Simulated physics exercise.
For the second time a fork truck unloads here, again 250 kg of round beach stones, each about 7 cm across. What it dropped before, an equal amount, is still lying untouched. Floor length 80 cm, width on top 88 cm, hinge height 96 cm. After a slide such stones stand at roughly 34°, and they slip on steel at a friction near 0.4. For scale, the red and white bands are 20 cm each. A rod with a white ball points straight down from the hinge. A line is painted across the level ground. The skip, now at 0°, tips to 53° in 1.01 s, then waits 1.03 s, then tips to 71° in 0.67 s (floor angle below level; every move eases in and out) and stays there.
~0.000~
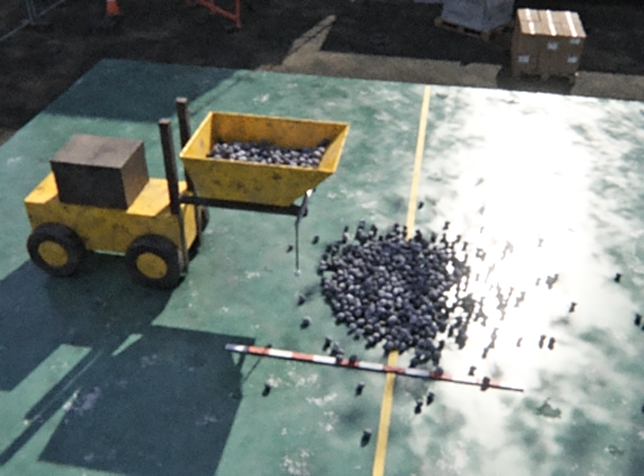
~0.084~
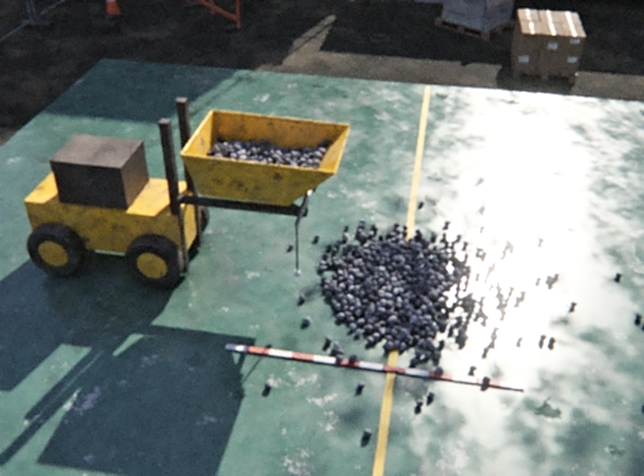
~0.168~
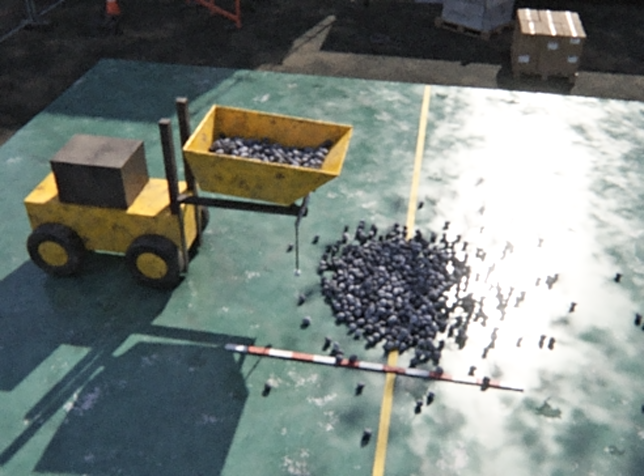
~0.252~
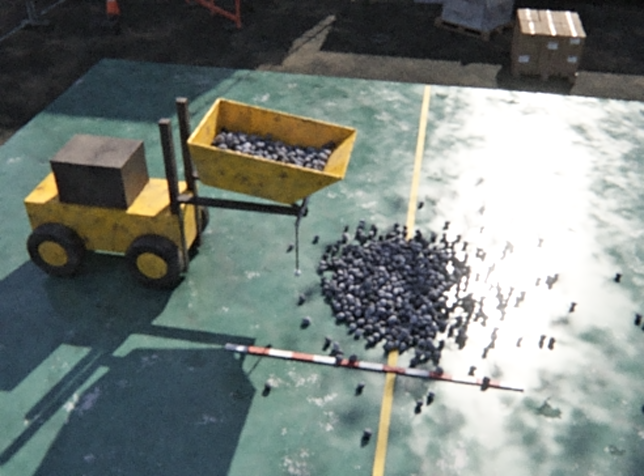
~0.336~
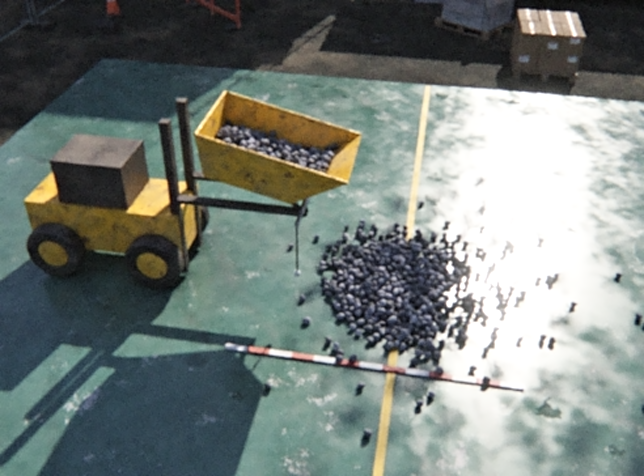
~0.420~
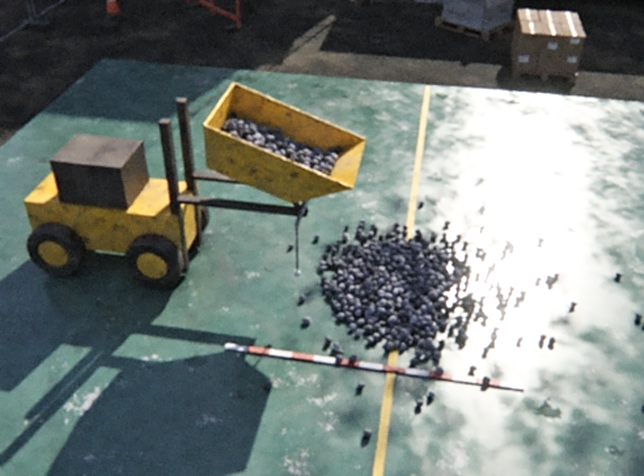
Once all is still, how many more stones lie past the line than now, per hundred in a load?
Close to 74 parts in a hundred.
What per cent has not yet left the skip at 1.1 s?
It holds some 100 per cent.
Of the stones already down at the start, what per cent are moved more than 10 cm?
Roughly 10 per cent of them.
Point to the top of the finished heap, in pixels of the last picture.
Near (410, 269).
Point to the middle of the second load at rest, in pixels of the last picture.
Their middle is at about (422, 280).
After 0.8 s the floor is at 45°; in per cent of one load, 100 in the skip, 58 short of the line, 42 past the line; the foremost stones are at (596, 304).
After 1.1 s the floor is at 53°; in per cent of one load, 100 in the skip, 58 short of the line, 42 past the line; the foremost stones are at (596, 304).
After 3.2 s the floor is at 71°; in per cent of one load, 8 in the skip, 94 short of the line, 97 past the line; the foremost stones are at (597, 308).
After 5.6 s the floor is at 71°; in per cent of one load, 0 in the skip, 84 short of the line, 116 past the line; the foremost stones are at (597, 308). Net gain past the line, 74.
